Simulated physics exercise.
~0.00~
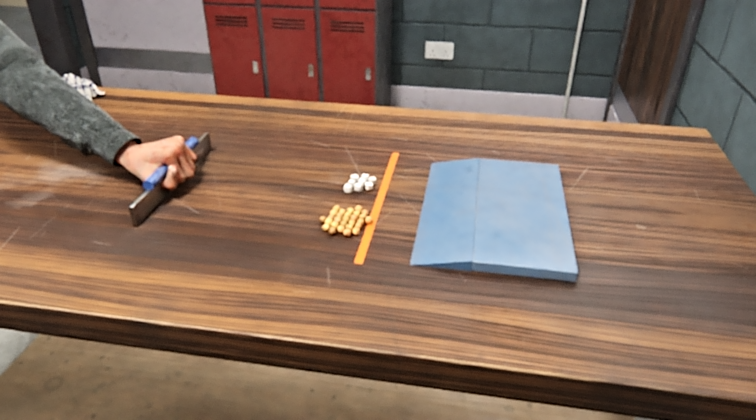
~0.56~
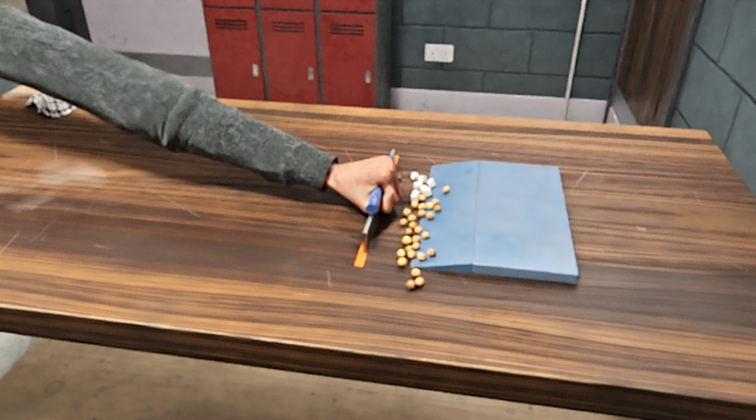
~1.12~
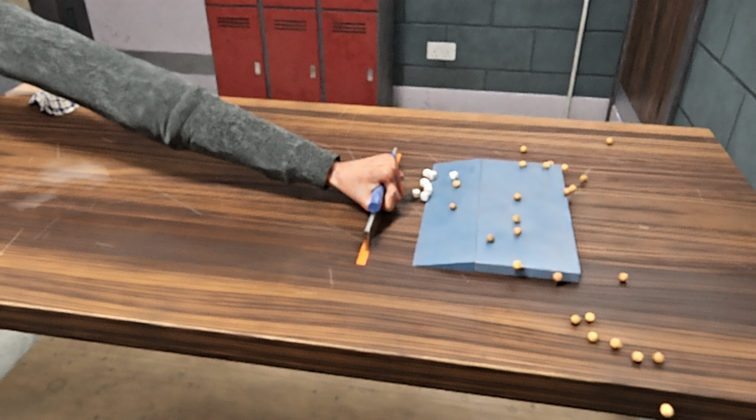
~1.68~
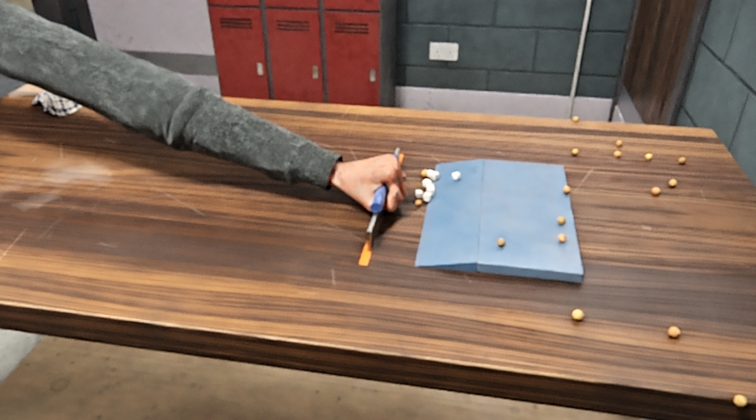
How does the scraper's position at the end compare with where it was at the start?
At the start the scraper is over on the left, well away from the balls and the tape. At the end it is further right, held still at the orange tape just before the blue ramp.
